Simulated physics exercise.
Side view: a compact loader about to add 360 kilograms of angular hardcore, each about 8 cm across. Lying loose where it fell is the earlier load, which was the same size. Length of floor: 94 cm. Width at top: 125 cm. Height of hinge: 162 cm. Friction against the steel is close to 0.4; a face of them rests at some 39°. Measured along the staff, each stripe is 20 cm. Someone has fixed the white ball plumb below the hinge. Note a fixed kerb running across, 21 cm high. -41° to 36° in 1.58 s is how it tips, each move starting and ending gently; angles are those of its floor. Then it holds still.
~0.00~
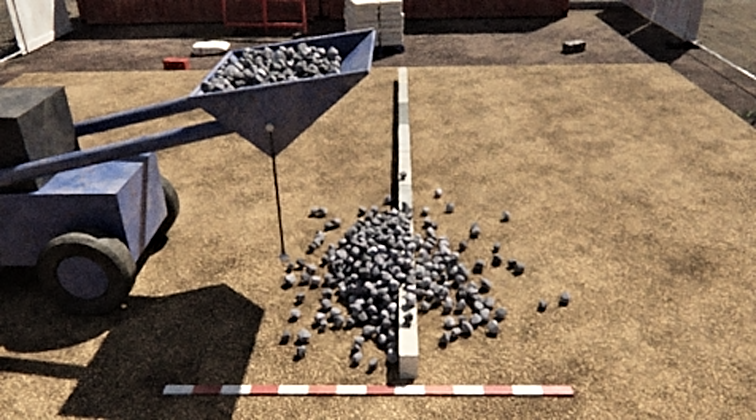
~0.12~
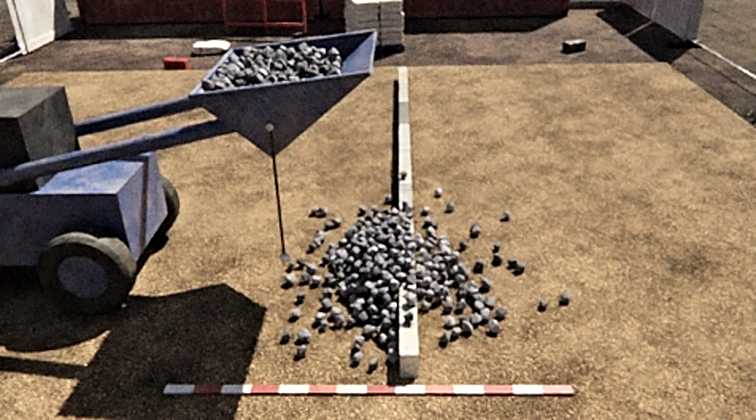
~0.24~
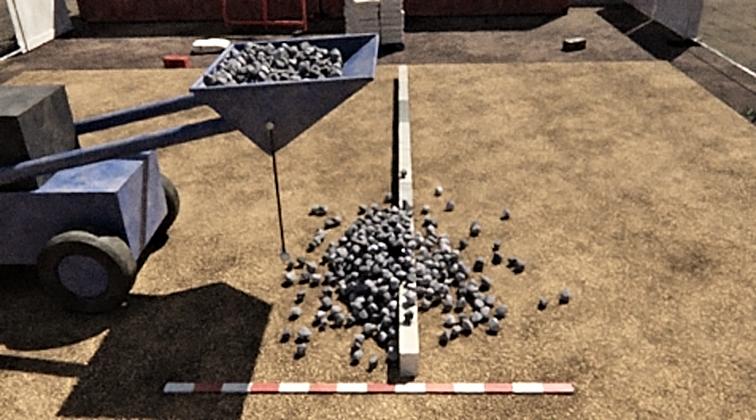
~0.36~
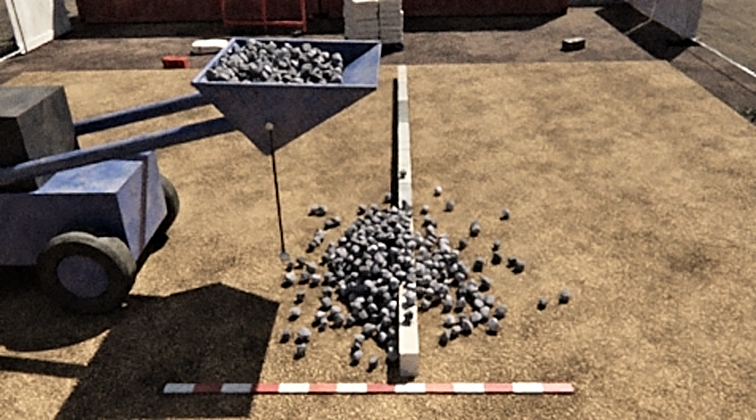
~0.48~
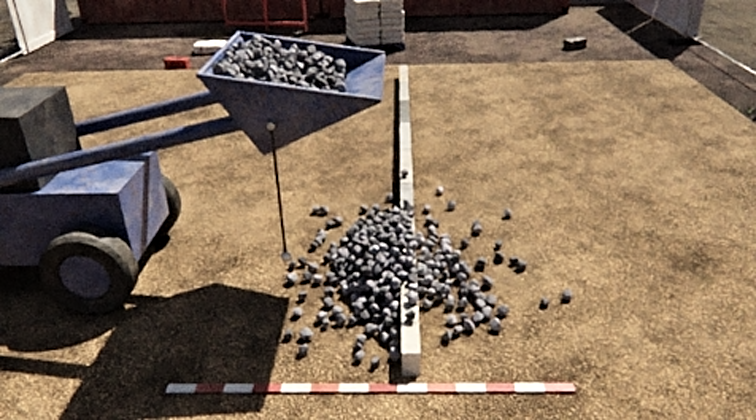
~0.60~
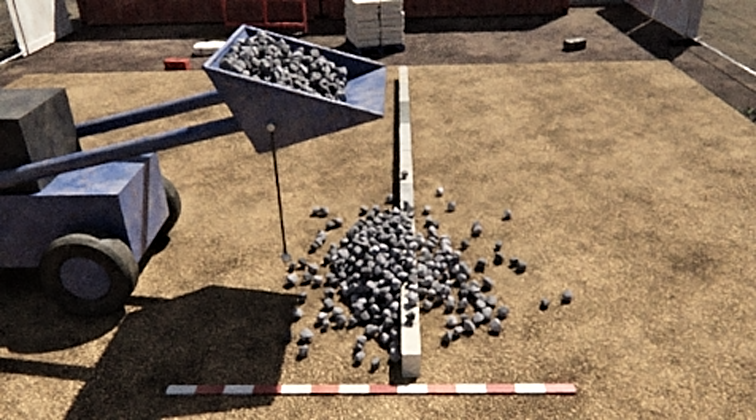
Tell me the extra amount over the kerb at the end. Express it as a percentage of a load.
78 per cent.
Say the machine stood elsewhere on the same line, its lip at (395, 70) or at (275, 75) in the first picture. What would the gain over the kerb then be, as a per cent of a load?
The first would add some 100 per cent and the second some 0 per cent.
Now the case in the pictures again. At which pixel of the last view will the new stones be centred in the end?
(442, 255).
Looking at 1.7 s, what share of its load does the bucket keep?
Some 70 %, roughly, is held.
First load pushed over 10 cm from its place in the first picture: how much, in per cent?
I'd say roughly 5 per cent of them.
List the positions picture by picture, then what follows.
In the first frame, the bucket is at -41°, its lip at (369, 72); the top of the load is at (288, 56). The earlier load is highest near (392, 243), 32 cm above ground level, 81 % on this side of the kerb, 19 % over the kerb.
In the second frame, lip at (370, 74), floor tilted -40°, highest stones at (281, 56); the stones move at 0.1 m/s on average.
In the third frame, the bucket is at -36°, its lip at (373, 78); the top of the load is at (269, 52); the stones move at 0.1 m/s on average.
In the fourth frame, the bucket is at -31°, its lip at (376, 88); the top of the load is at (253, 51); the stones move at 0.2 m/s on average.
In the fifth frame, the bucket is at -24°, its lip at (381, 101); the top of the load is at (248, 47); the stones move at 0.3 m/s on average.
In the sixth frame, the bucket is at -16°, its lip at (383, 117); the top of the load is at (253, 44); the stones move at 0.3 m/s on average.
After 1.2 s the floor is at 24°; in per cent of one load, 100 in the bucket, 81 on this side of the kerb, 19 over the kerb; the foremost stones are at (519, 267).
After 1.7 s the floor is at 36°; in per cent of one load, 68 in the bucket, 113 on this side of the kerb, 19 over the kerb; the foremost stones are at (519, 267).
After 2.0 s the floor is at 36°; in per cent of one load, 23 in the bucket, 130 on this side of the kerb, 47 over the kerb; the foremost stones are at (519, 267).
After 4.8 s the floor is at 36°; in per cent of one load, 0 in the bucket, 103 on this side of the kerb, 97 over the kerb; the foremost stones are at (558, 263). Net gain over the kerb, 78.
